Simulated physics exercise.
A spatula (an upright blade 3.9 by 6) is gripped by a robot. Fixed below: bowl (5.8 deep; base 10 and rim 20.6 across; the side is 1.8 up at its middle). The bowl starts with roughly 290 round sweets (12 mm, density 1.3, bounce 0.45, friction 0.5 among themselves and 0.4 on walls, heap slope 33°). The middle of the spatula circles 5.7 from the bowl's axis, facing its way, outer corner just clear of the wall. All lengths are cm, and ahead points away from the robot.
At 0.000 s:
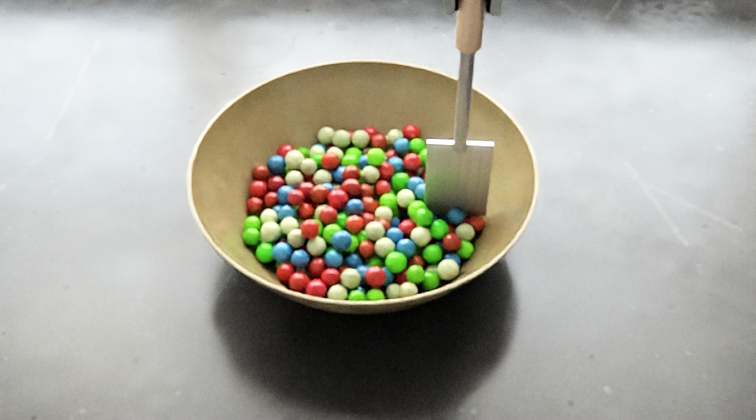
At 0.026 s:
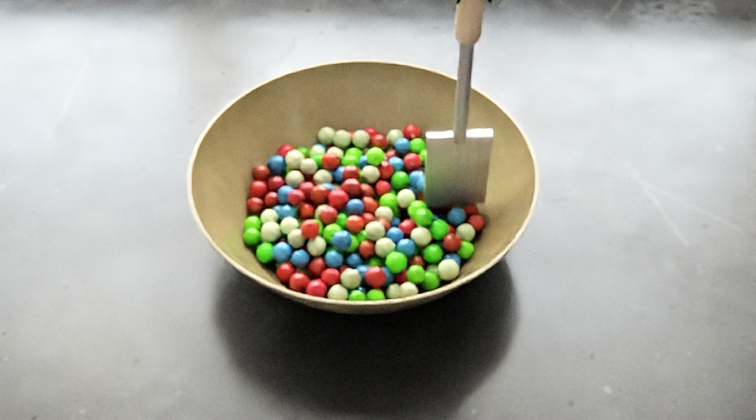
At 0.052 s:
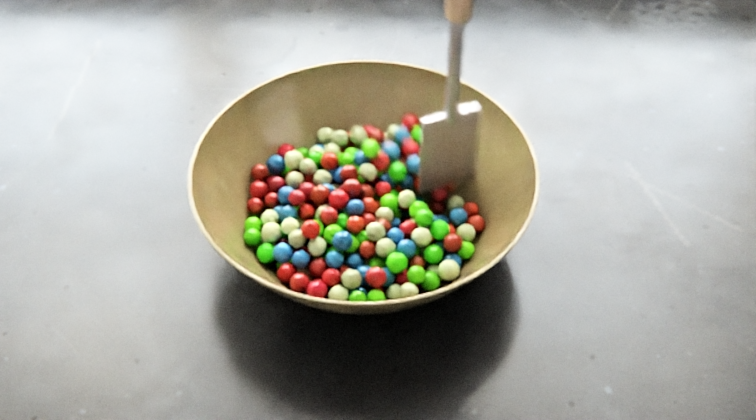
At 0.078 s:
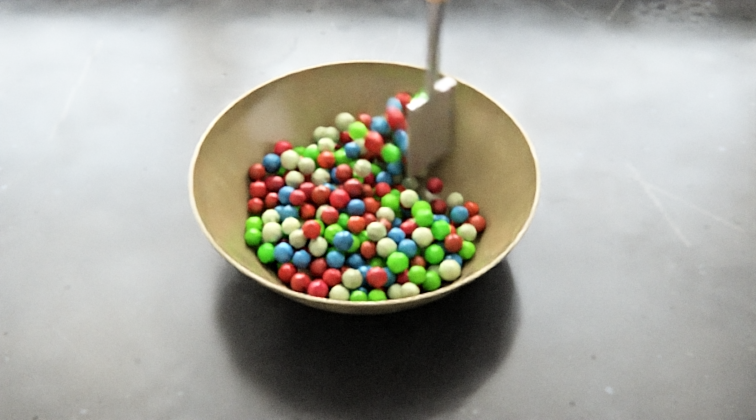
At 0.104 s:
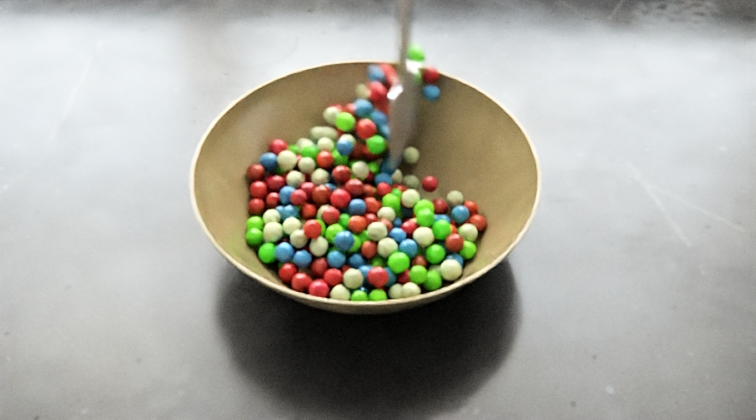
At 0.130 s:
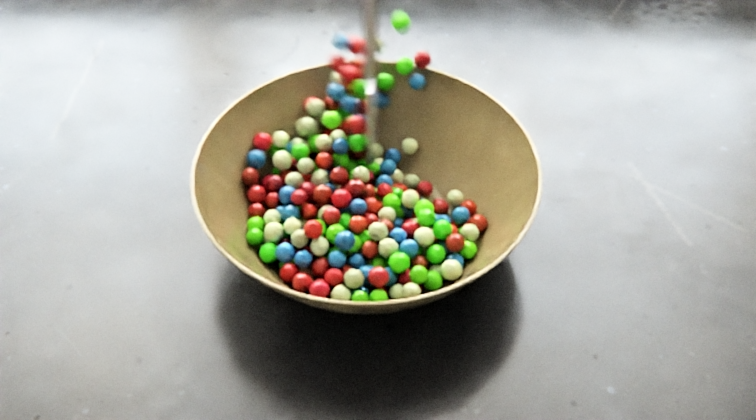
The clip shows an upright metal spatula in a tan bowl of red, green, blue and white balls, sweeping from the right side around to the back, pushing balls leftward into a rising heap and tossing some up above the rim.
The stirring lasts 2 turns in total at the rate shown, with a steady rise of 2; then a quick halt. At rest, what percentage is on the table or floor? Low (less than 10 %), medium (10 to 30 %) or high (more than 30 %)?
A medium share, 10 to 30 %, ends on the table or floor.
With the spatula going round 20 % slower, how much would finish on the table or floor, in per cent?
In that case some 10 per cent.
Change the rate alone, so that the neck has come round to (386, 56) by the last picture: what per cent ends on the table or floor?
About 15 per cent.
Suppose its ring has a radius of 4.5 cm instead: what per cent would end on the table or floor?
Then about 20 per cent.
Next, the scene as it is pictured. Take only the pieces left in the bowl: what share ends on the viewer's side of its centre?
Some 50 per cent.
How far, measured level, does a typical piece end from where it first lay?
Roughly 2 cm.
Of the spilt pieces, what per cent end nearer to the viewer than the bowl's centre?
Roughly 60 per cent.
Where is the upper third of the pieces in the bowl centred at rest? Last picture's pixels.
At about (355, 195).
By 0.43 s, 336° round, highest piece 7 above the table; 255 in the bowl, 33 on the table or floor, 5 in flight or on the tool.
By 0.72 s, 221° round, highest piece 5 above the table; 244 in the bowl, 48 on the table or floor, 1 in flight or on the tool.
By 1.07 s, 0° round, highest piece 4 above the table; 244 in the bowl, 49 on the table or floor.
By 1.77 s, 0° round, highest piece 4 above the table; 244 in the bowl, 49 on the table or floor.
Final count, 244 in the bowl, 49 on the table or floor. That is 17 % on the table or floor.
